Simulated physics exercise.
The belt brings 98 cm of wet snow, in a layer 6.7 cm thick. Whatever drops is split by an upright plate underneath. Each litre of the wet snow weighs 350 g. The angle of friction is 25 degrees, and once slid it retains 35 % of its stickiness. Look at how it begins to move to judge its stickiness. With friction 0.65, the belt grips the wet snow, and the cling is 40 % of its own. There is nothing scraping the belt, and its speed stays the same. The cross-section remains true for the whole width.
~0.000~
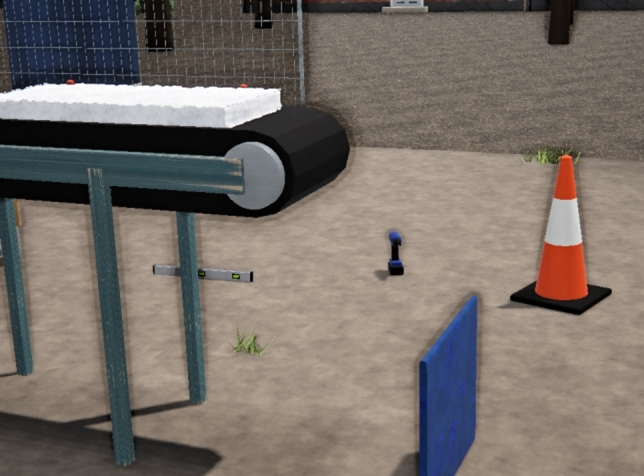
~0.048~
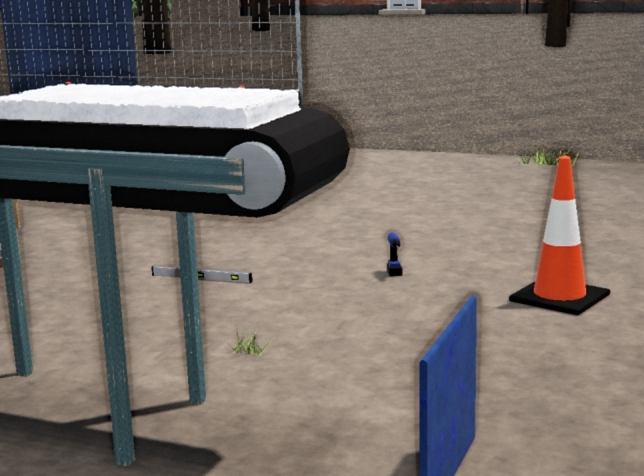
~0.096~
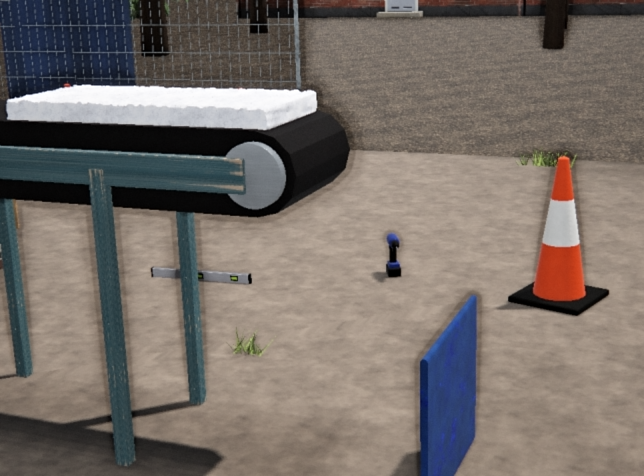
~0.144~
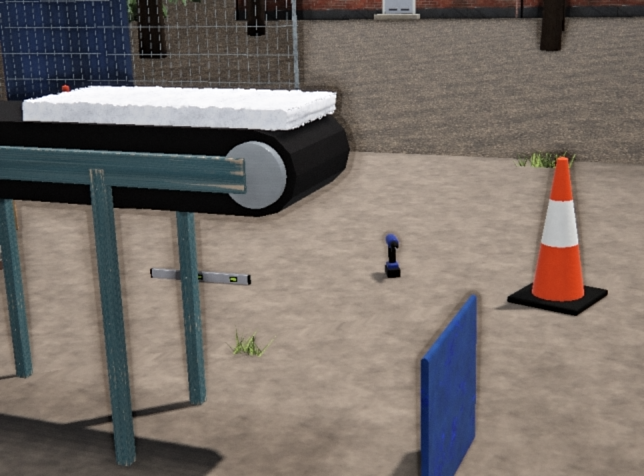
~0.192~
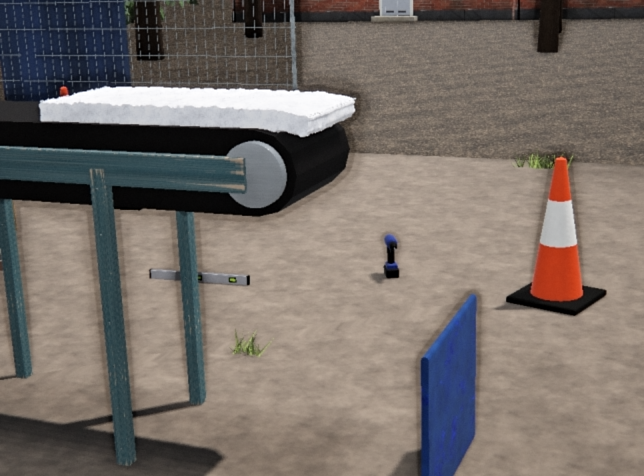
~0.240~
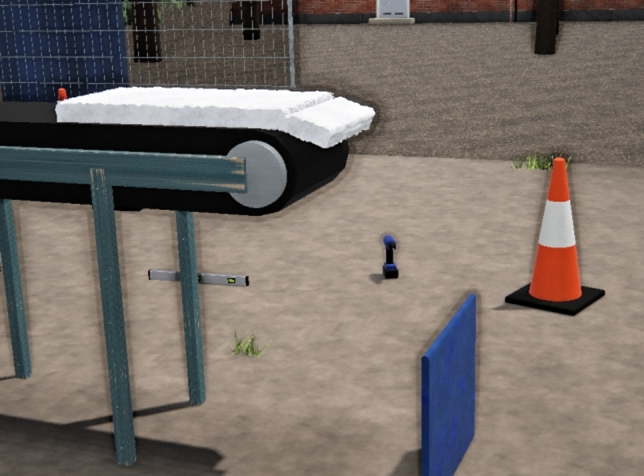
A conveyor belt carries a white slab right, and its front bends and cracks over the roller.
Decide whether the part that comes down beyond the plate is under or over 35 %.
Result: Part coming down beyond the plate exceeds 35 per cent.
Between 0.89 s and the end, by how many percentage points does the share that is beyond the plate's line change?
30 per cent.
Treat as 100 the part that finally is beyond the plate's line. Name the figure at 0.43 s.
Roughly 0 %.
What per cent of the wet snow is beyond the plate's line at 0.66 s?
Estimate: Near 25 in a hundred.
By 0.43 s, 0 % is beyond the plate's line.
By 0.66 s, 27 % is beyond the plate's line.
By 0.89 s, 52 % is beyond the plate's line.
By 1.12 s, 81 % is beyond the plate's line.
By 2.26 s, at the end, 81 % is beyond the plate's line.
